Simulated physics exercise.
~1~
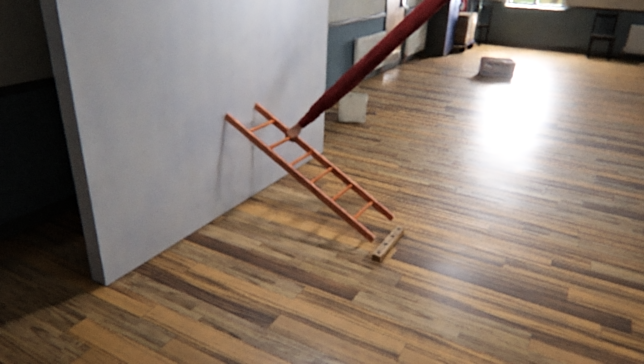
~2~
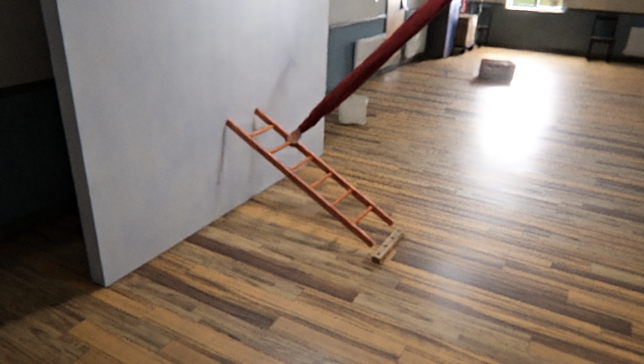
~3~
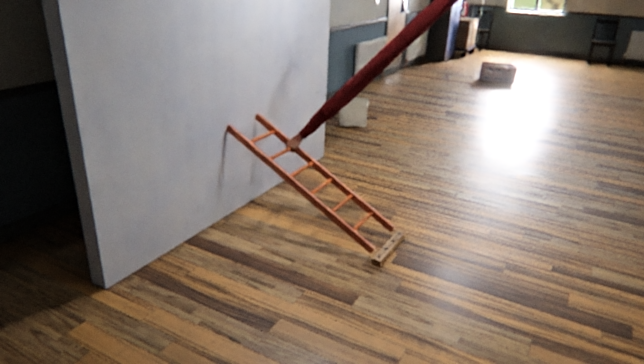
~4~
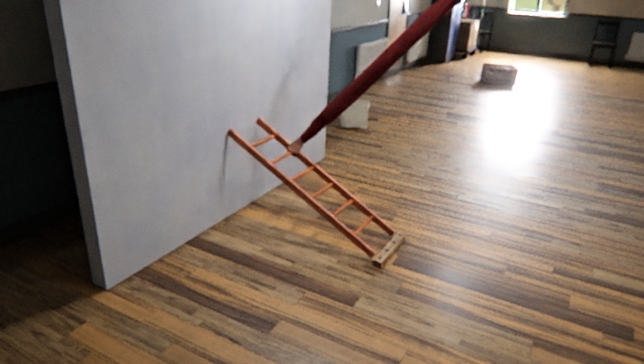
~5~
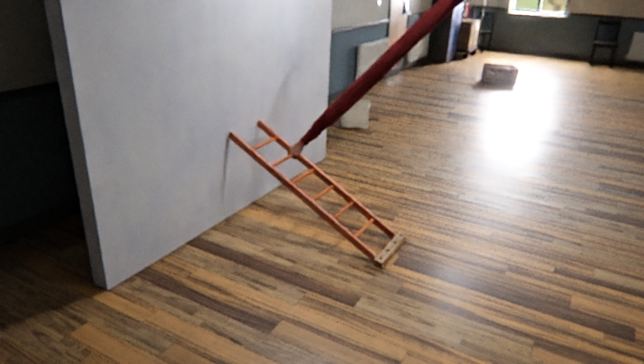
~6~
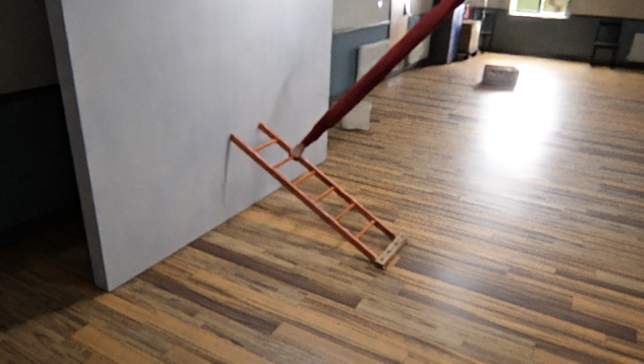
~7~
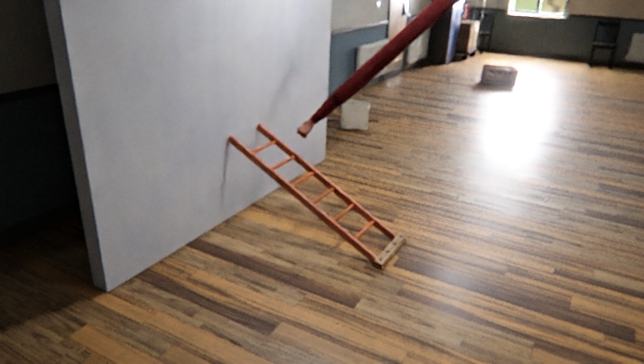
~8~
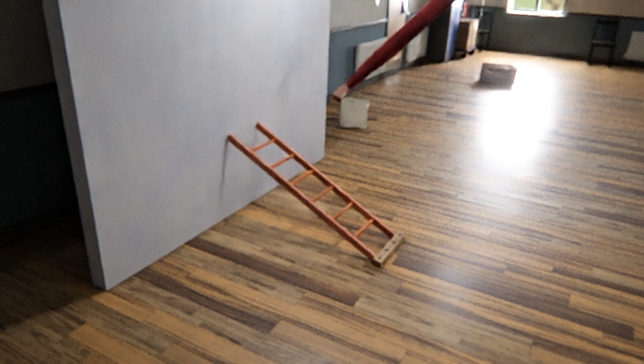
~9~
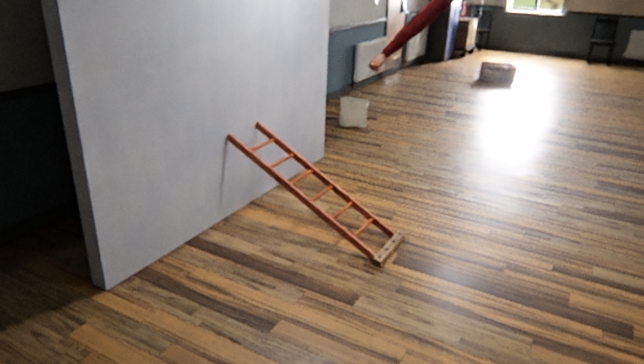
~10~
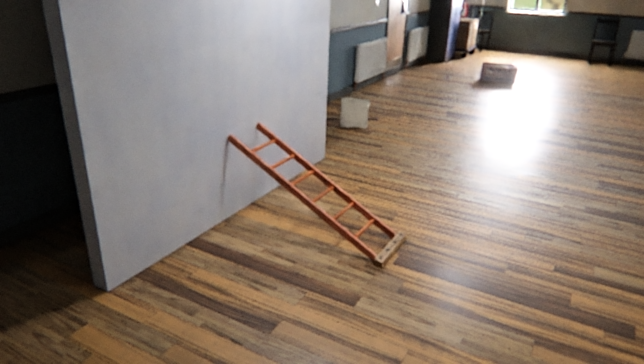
The video shows a hand at the end of a red-sleeved arm holding an orange ladder that leans against a pale wall, its foot by a wooden batten on the floor. The hand lets go and withdraws out of view, and the ladder stays leaning in place.
